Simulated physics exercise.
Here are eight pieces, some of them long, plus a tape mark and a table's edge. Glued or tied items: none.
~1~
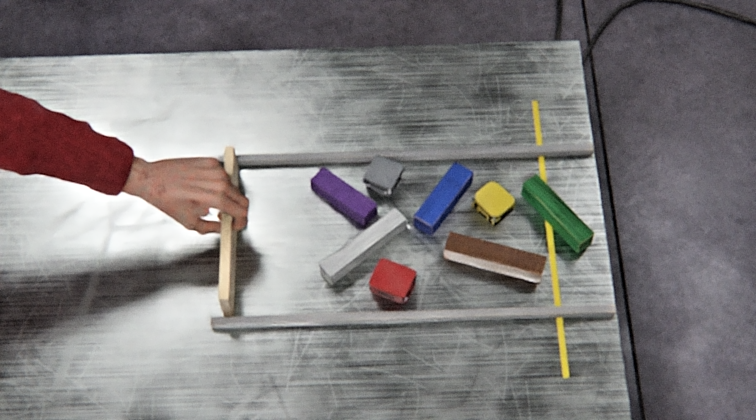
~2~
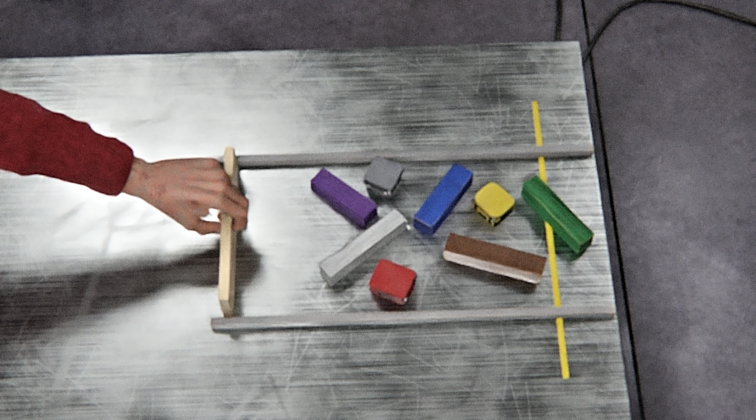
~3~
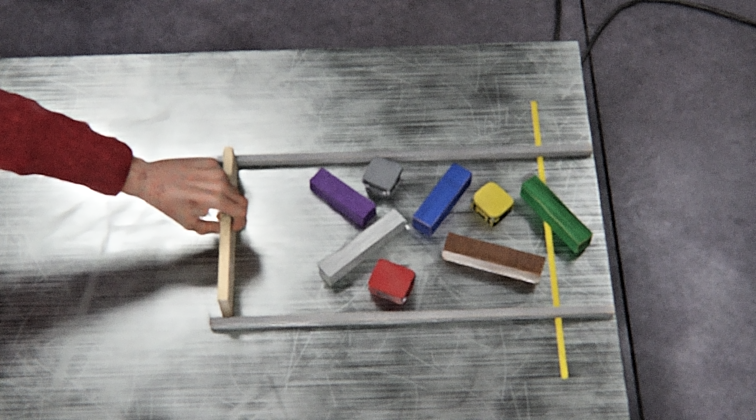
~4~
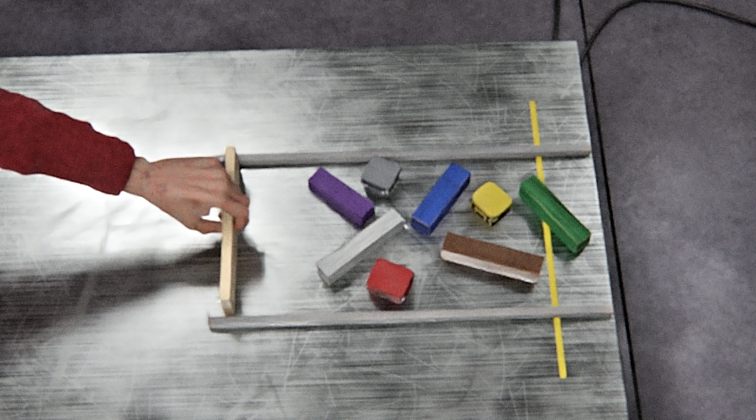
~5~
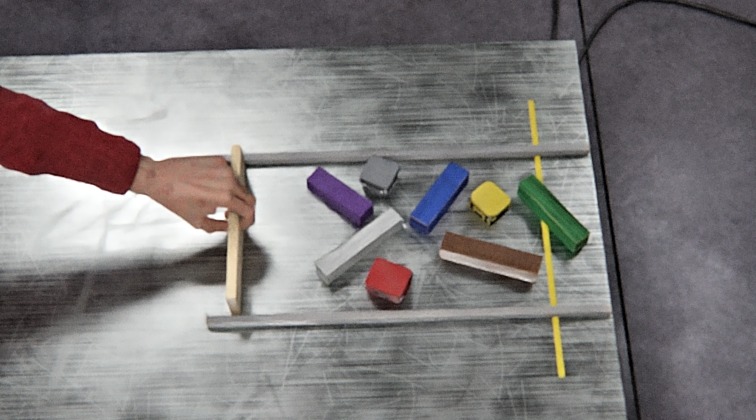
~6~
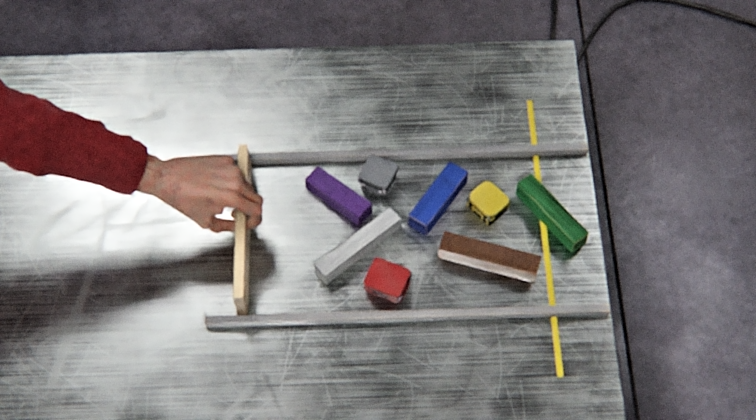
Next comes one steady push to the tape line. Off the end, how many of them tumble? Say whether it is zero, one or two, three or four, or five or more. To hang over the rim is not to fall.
I would say three or four.
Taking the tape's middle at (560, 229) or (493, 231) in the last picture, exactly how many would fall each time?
The counts: 4 and 0.
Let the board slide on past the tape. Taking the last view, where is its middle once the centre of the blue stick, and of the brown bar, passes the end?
Approx. (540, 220) / approx. (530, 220) for the other.
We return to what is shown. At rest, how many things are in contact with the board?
The count comes out at 2.
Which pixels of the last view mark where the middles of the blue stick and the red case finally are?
Look around (598, 199) for the first and around (588, 285) for the second.
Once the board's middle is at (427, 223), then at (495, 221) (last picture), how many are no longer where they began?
7 at one spot and 8 at the other.
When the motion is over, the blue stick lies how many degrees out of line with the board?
The angle comes out near 15 degrees.
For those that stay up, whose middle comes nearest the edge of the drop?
It would be the blue stick.
Early on, none off yet; green stick at rest near (552, 213); yellow case at rest near (488, 203); brown bar at rest near (489, 257).
A while later, none off yet; green stick at rest near (552, 213); yellow case travelled about its own width near (509, 205); brown bar travelled a little near (516, 264).
Further along, none off yet; green stick travelled a little near (601, 207); yellow case travelled well along near (580, 223); brown bar travelled about its own width near (578, 269).
Finally, the number that fall off is three or four; lost, brown bar, yellow case and green stick.
